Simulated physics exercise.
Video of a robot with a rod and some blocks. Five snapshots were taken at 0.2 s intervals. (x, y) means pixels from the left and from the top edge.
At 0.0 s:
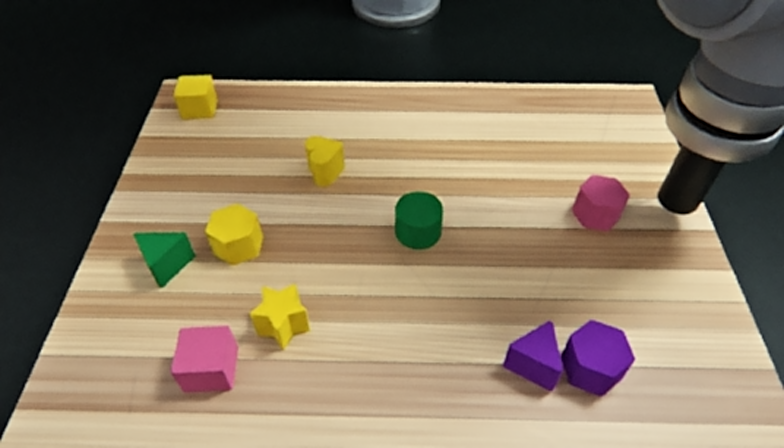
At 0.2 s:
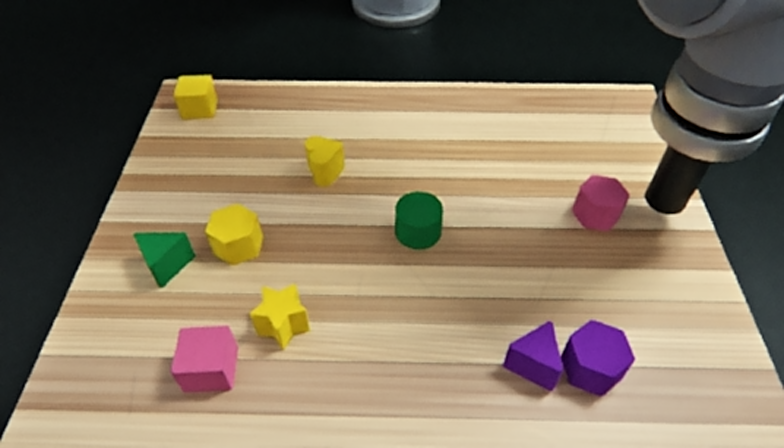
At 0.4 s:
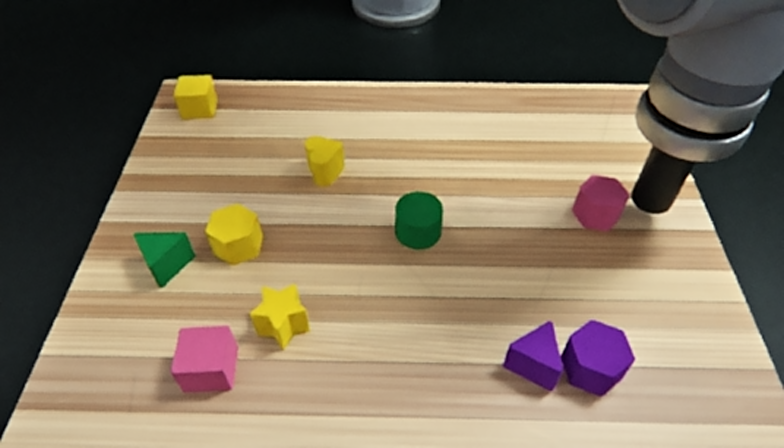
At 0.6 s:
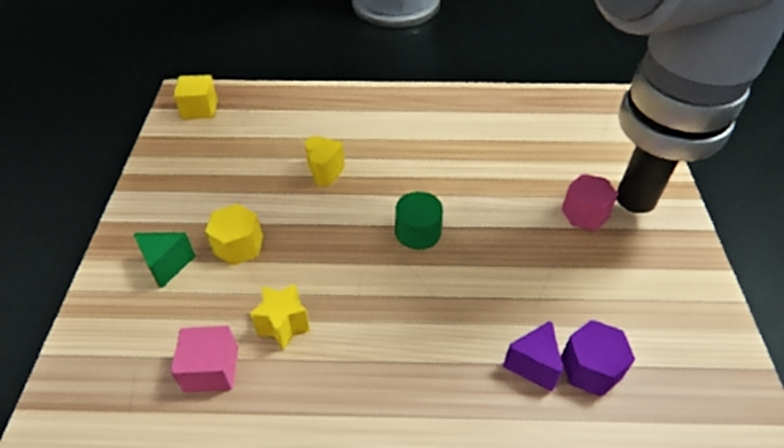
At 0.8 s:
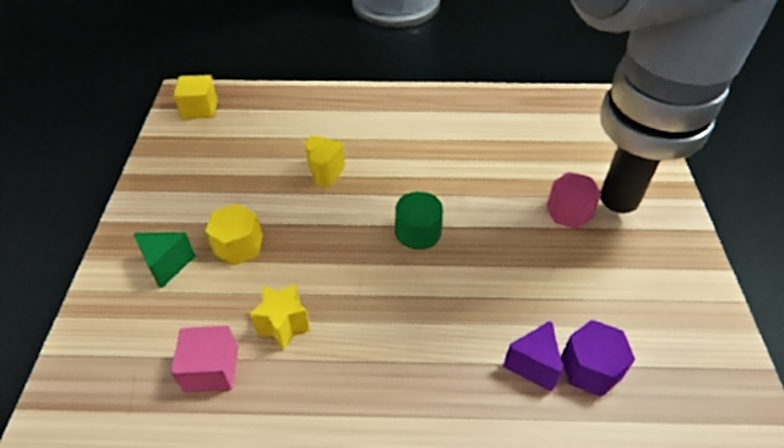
At first, a robot arm's dark rod stands to the right of a pink six-sided block on a wooden board scattered with yellow, green, pink and purple blocks. The rod moves left until it meets the block, then pushes it a short way left while the other blocks stay still.
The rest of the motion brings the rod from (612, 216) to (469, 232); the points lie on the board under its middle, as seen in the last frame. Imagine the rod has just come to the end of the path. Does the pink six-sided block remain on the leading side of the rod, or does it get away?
The rod passes it.
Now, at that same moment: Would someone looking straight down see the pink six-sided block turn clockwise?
Yes, I think so.
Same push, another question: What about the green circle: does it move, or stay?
Once the path ends, it is where it was.
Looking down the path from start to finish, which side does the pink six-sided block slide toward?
Moves right.
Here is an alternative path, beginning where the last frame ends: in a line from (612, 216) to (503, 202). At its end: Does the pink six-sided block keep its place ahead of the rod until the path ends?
In short: Yes.
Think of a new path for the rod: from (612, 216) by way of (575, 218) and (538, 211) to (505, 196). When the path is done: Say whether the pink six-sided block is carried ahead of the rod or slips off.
At that point it is up front.
What follows on the original path. One third of the way, rod at (570, 204); pink six-sided block at (532, 182), turned 45° clockwise.
Two thirds of the way, rod at (520, 209); pink six-sided block at (498, 175), turned 85° clockwise.
At the end, rod at (471, 215); green circle in place; pink six-sided block at (496, 174), turned 90° clockwise.
